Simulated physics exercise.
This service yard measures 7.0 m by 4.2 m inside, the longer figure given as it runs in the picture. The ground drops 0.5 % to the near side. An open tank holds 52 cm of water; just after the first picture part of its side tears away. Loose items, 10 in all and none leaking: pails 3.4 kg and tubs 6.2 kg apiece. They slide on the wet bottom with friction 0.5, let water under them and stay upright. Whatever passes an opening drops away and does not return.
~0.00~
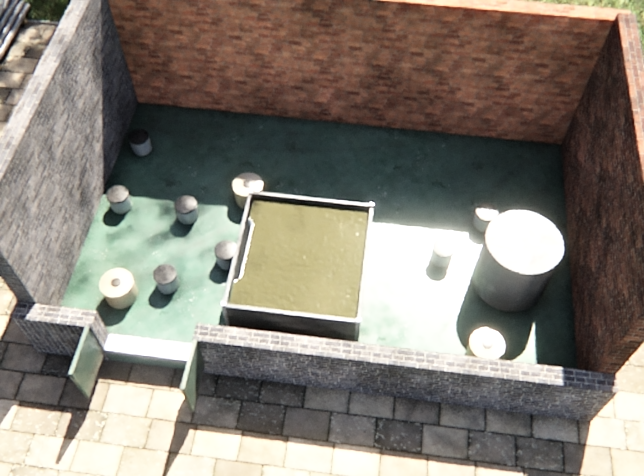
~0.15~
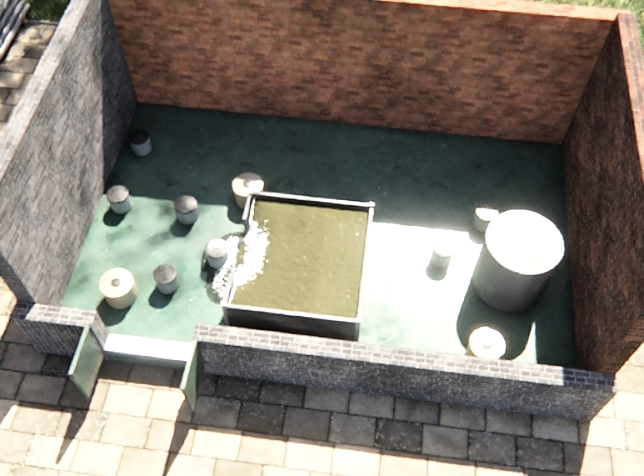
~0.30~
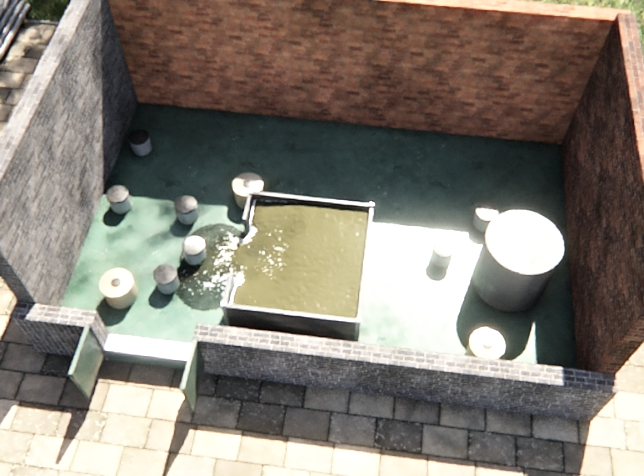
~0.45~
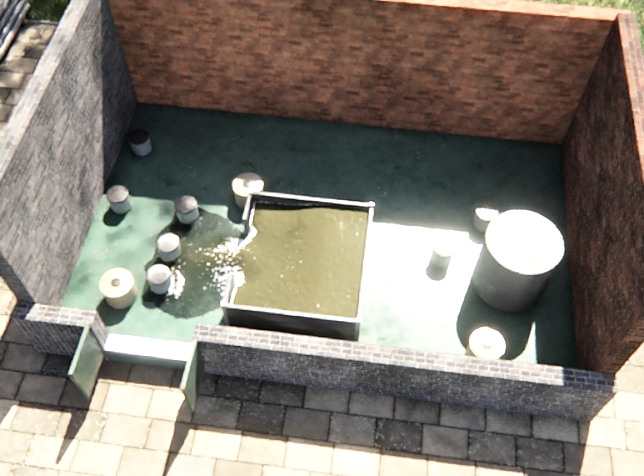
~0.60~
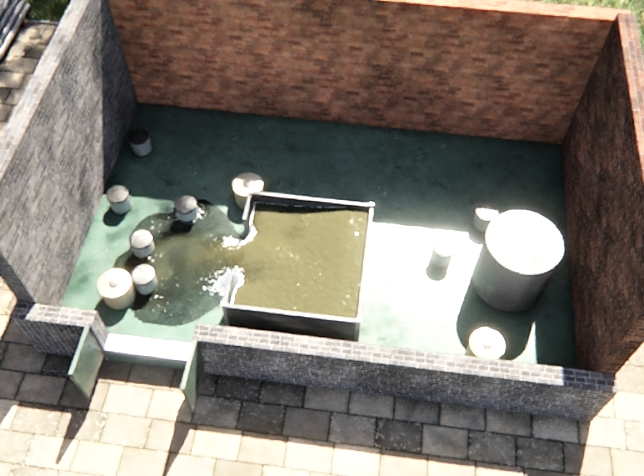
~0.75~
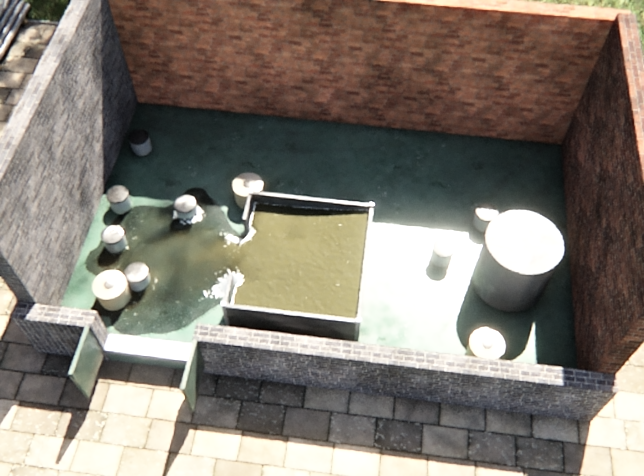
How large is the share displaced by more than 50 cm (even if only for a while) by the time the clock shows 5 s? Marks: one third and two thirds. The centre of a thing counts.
It is between one and two thirds.
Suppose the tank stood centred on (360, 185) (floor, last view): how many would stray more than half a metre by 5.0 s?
Then 5.
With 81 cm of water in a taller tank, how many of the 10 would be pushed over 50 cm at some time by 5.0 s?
In that case 6 of them.
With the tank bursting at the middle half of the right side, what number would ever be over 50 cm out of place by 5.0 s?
Then 3.
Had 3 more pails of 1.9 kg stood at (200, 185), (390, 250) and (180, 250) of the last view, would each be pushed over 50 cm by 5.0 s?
In turn: Past it, short of it, more.
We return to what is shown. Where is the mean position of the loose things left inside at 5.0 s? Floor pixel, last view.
Near (348, 199).
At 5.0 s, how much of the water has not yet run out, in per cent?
Some 88 per cent remains.
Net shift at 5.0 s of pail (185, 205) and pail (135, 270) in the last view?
In turn: 150 cm, gone out.
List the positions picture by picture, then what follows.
A pail at (226, 250), on the bottom; a pail at (165, 274), on the bottom; 3.1 m2 under water; 0 of 10 have shifted, in the first frame.
A pail at (216, 248) rests on the ground, 13 cm from its start; a pail at (165, 274) rests on the ground; 3.5 m2 under water; 1 of 10 have shifted, in the second frame.
A pail at (193, 245) rests on the ground, 47 cm from its start; a pail at (165, 274), on the bottom; 4.1 m2 under water; 1 of 10 have shifted, in the third frame.
A pail at (167, 243), on the bottom, 84 cm from its start; a pail at (158, 274), on the bottom, 9 cm from its start; 4.8 m2 under water; 2 of 10 have shifted, in the fourth frame.
A pail at (140, 239) rests on the ground, 124 cm from its start; a pail at (142, 274), on the bottom, 30 cm from its start; water covers 5.7 m2; 2 of 10 have shifted, in the fifth frame.
A pail at (112, 234) rests on the ground, 166 cm from its start; a pail at (136, 272), on the bottom, 39 cm from its start; 6.6 m2 under water; 3 of 10 have shifted, in the sixth frame.
After 1.1 s 2 of 10 are over 50 cm from their spots; 2 afloat.
After 2.2 s 5 of 10 are over 50 cm from their spots; 5 afloat.
After 3.5 s 6 of 10 are over 50 cm from their spots; 4 afloat.
After 5.0 s 6 of 10 are over 50 cm from their spots, and 6 have been at some point; 1 afloat.
